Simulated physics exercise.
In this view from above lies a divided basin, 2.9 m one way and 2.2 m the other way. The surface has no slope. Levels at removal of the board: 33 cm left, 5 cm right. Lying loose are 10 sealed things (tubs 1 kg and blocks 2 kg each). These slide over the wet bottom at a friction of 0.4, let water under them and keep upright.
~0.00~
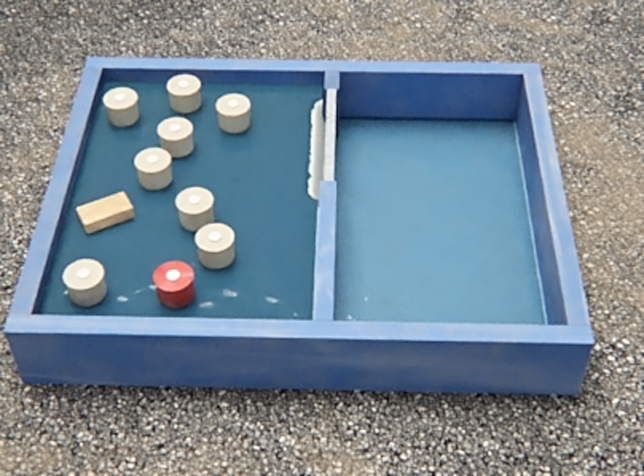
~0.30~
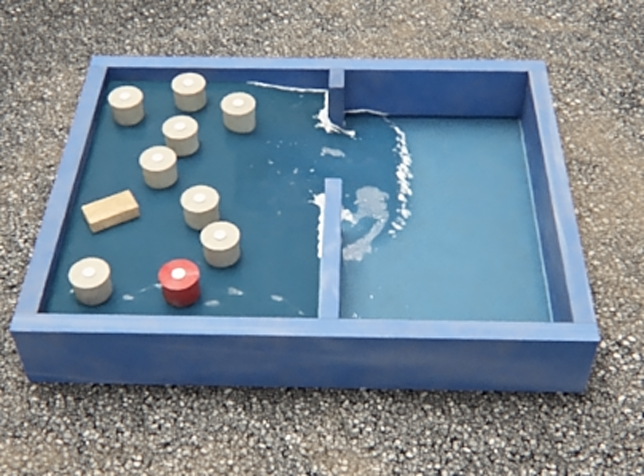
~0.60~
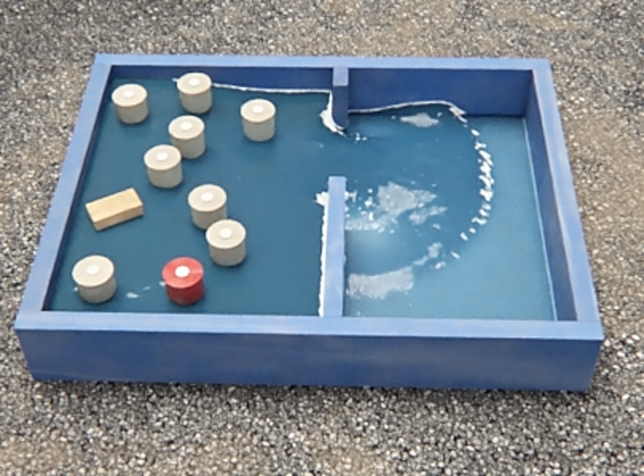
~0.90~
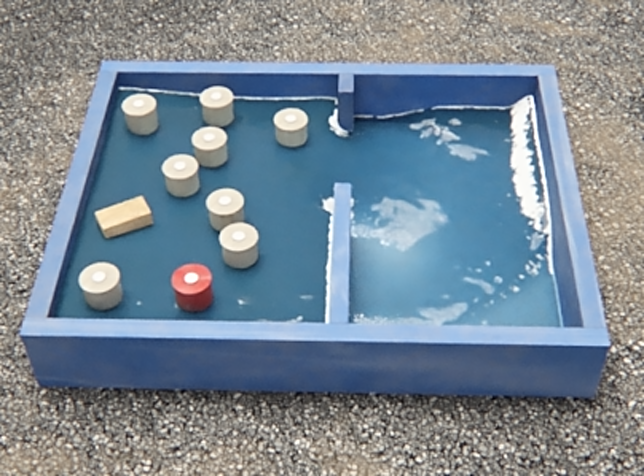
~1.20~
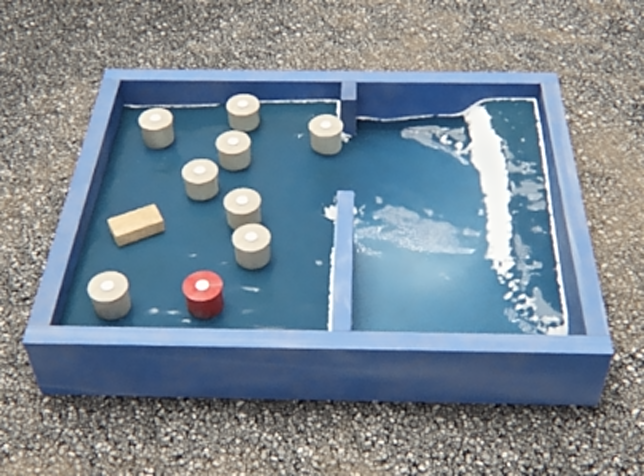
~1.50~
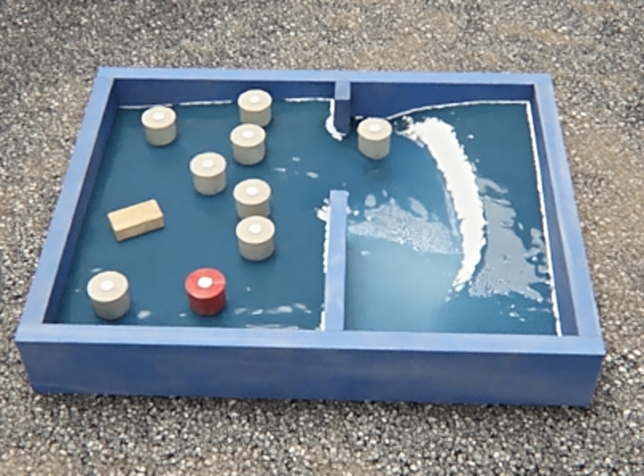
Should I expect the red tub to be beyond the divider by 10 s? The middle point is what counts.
When the time is up, the red tub is not yet beyond.
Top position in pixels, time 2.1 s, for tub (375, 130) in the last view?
Near (473, 110).
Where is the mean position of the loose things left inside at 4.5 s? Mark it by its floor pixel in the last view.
They average out to somewhere around (294, 214).
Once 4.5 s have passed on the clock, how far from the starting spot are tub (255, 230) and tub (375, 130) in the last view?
60 cm and 200 cm respectively.
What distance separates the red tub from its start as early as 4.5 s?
Around 20 cm from the start by that time.
After 2.1 s the red tub is near (210, 279), 0.2 m from its start, afloat; 1 of 10 are over the mark; 10 afloat.
After 4.5 s the red tub is near (213, 277), 0.2 m from its start, afloat; 3 of 10 are over the mark; 10 afloat.
After 7.0 s the red tub is near (213, 279), 0.2 m from its start, afloat; 2 of 10 are over the mark; 10 afloat.
After 10.0 s the red tub is near (209, 280), 0.2 m from its start, afloat; 2 of 10 are over the mark; 10 afloat.
